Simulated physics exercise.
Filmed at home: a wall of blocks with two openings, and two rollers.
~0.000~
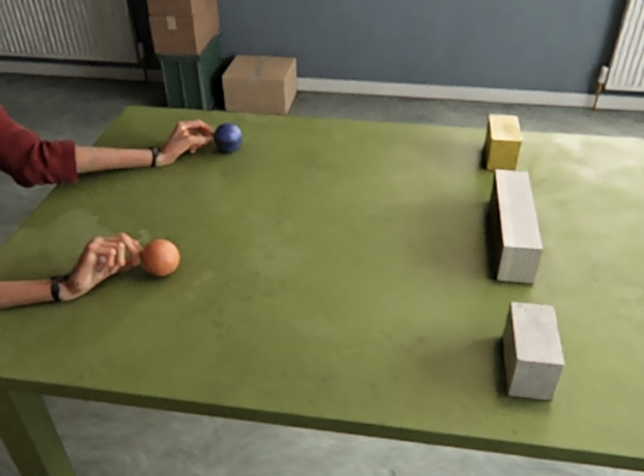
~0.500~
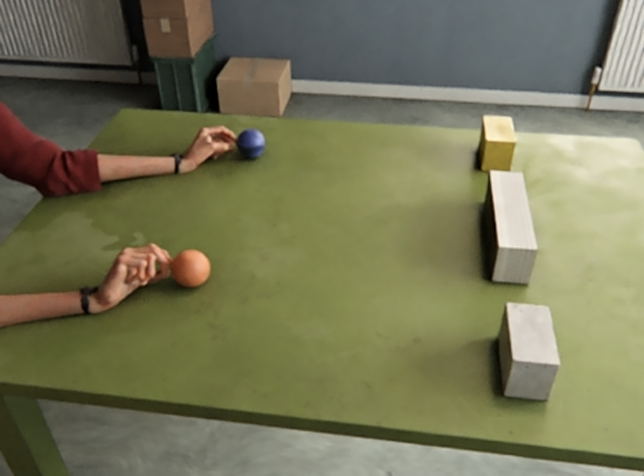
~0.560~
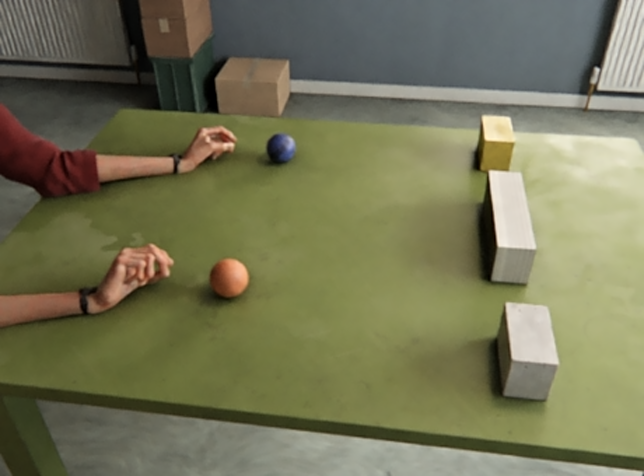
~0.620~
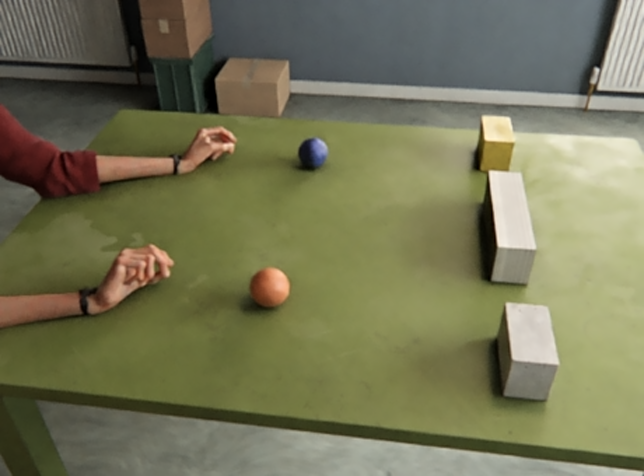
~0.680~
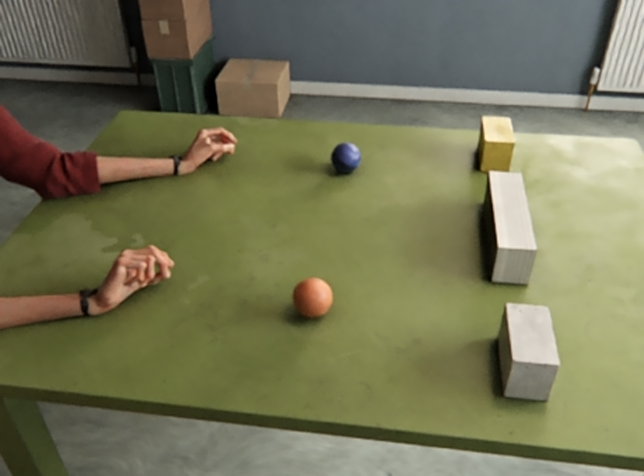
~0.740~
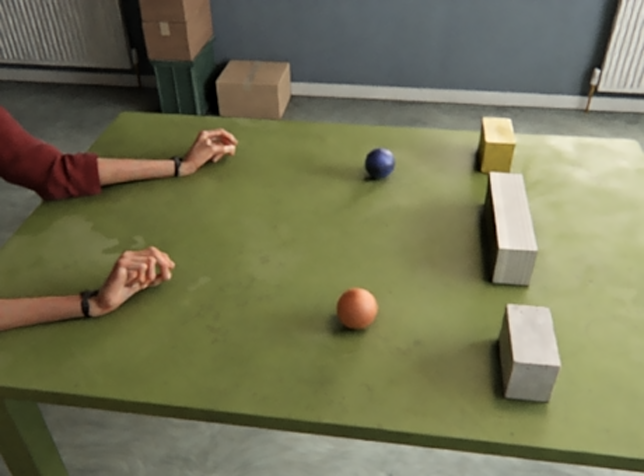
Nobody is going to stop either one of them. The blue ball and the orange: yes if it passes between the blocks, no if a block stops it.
Blue ball: Yes; orange: No.
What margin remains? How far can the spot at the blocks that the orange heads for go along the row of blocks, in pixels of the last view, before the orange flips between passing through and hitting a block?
Roughly 24 pixels, upward.
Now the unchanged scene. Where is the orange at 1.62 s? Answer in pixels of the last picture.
(354, 386).
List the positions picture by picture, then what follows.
In the first frame, blue ball (228, 137) under the hand; orange (160, 258) under the hand; yellow block (502, 143).
In the second frame, blue ball (251, 143); orange (190, 269).
In the third frame, blue ball (281, 148); orange (229, 278).
In the fourth frame, blue ball (313, 153); orange (269, 288).
In the fifth frame, blue ball (346, 158); orange (312, 298).
In the sixth frame, blue ball (380, 163); orange (357, 308); white block (527, 352).
After 1.10 s, blue ball heading on near (596, 192); orange coming back near (436, 349).
After 1.62 s, blue ball heading on; orange coming back near (354, 386).
After 2.04 s, blue ball heading on; orange coming back near (286, 432).
In the end (2.3 s), the blue ball passes through its gap; the orange hits a block.
